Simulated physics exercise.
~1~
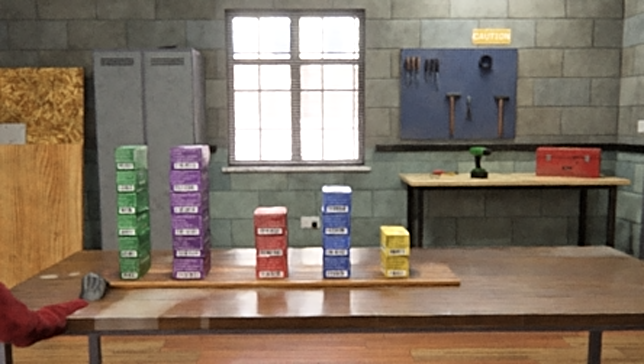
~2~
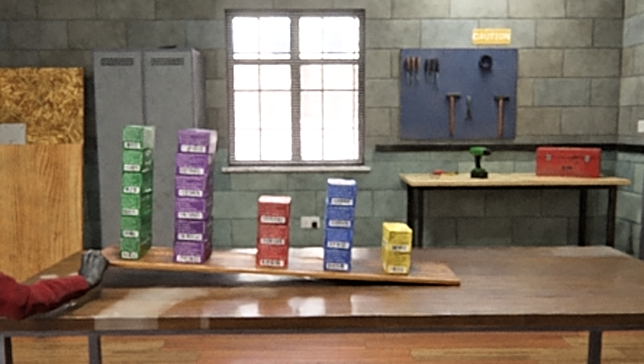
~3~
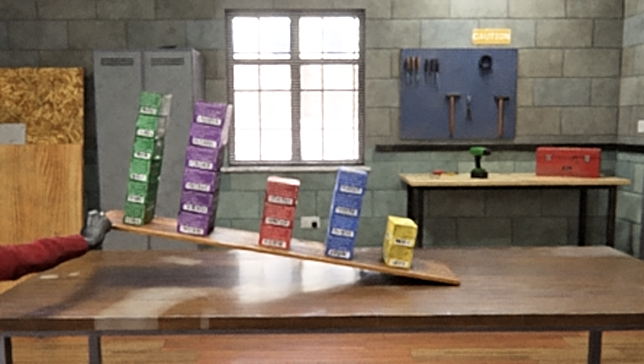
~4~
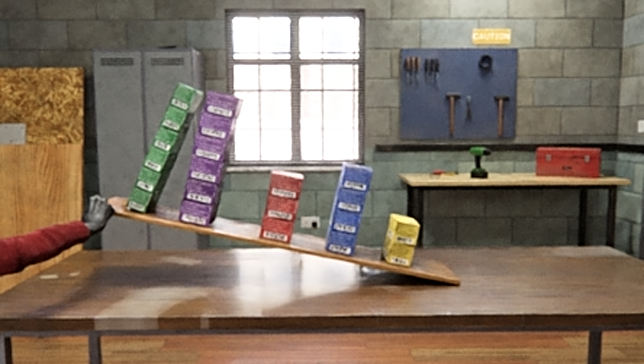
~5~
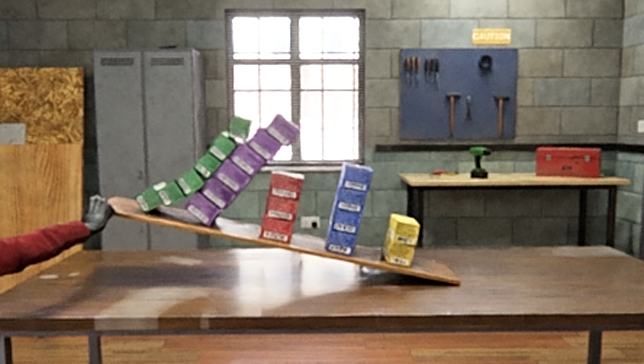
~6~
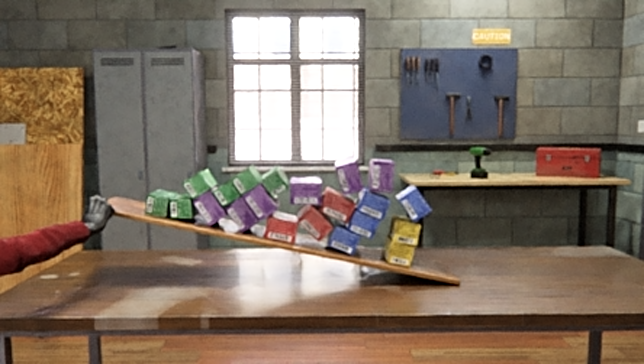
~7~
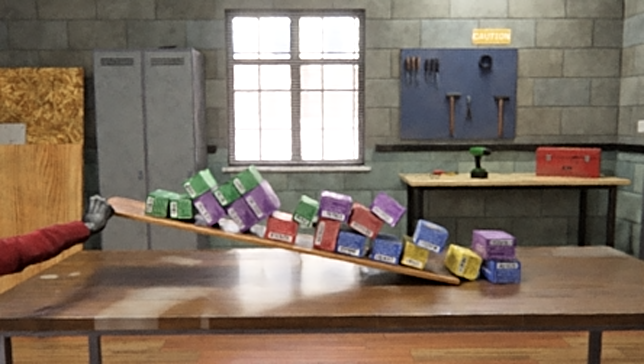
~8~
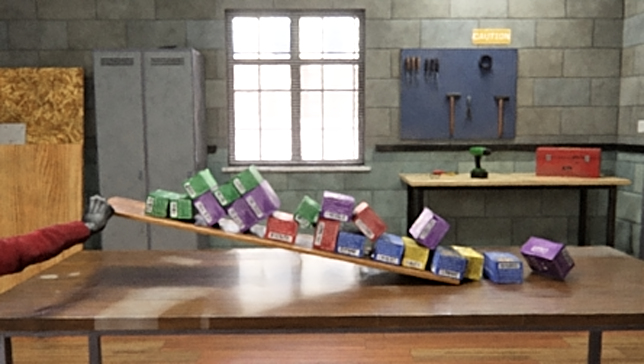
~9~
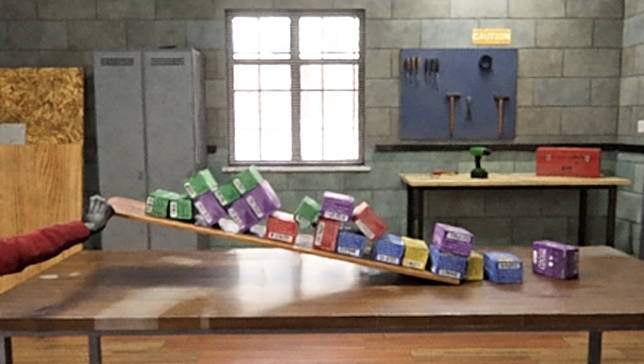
Coloured packet stacks leaning and toppling rightward as a gloved hand raises a board's left end, leaving packets strewn down to the table.
